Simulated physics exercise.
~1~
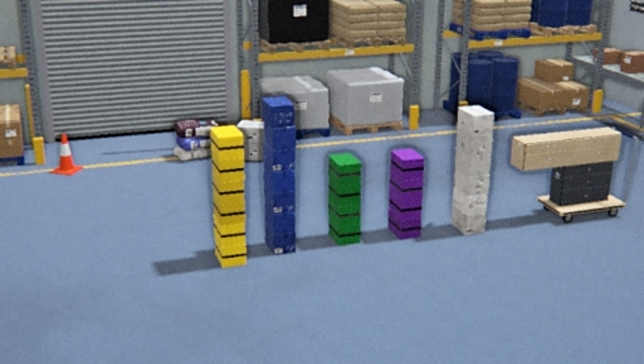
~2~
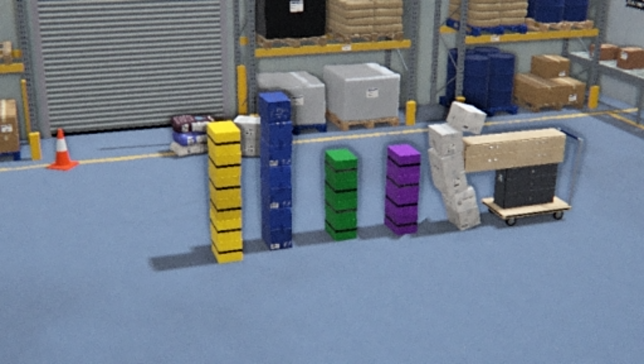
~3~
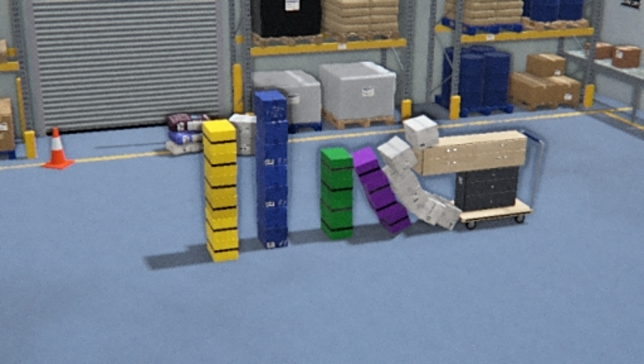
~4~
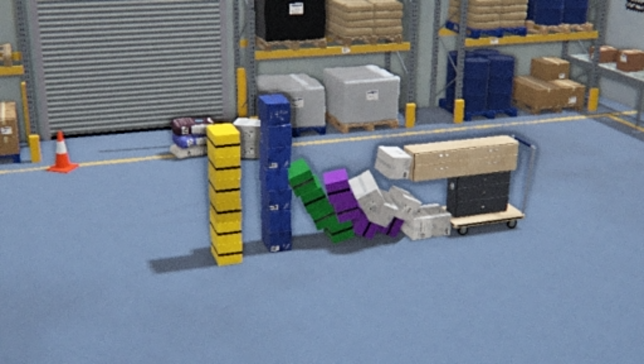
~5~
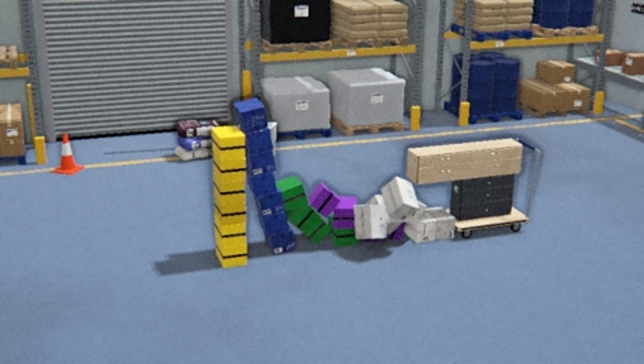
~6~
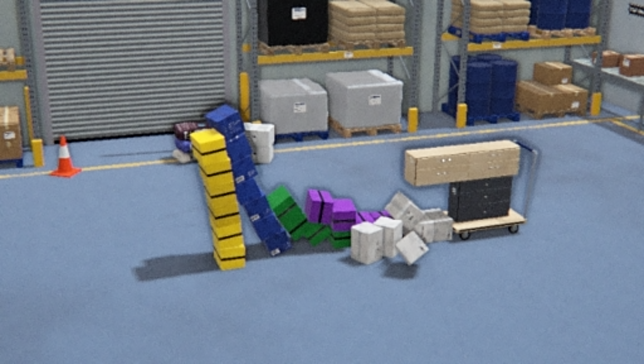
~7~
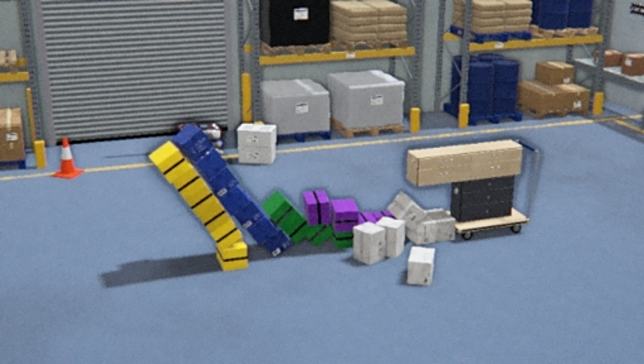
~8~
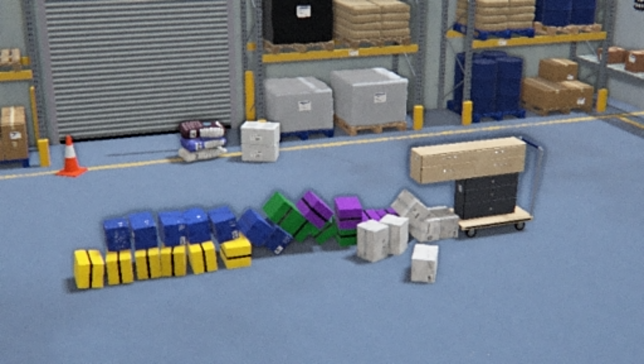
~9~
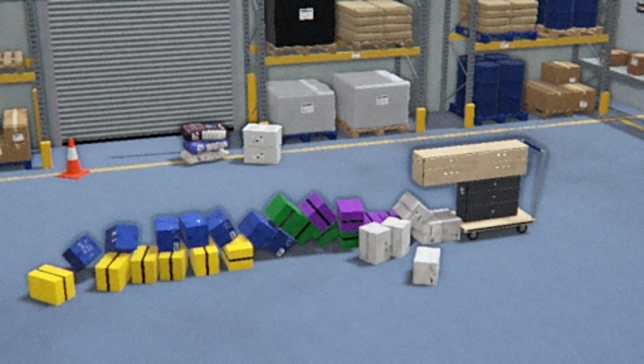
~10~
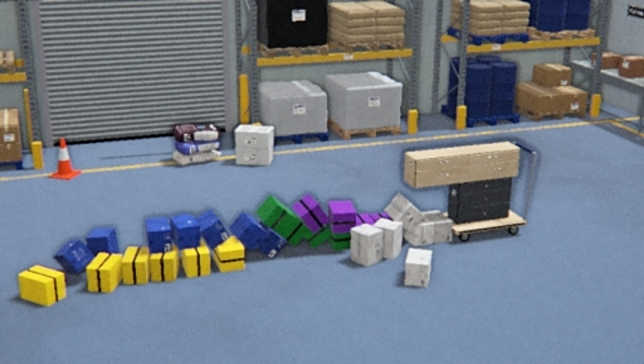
Loaded trolley rolling left into a white carton stack, toppling purple, green, blue and yellow stacks in turn across a warehouse floor.
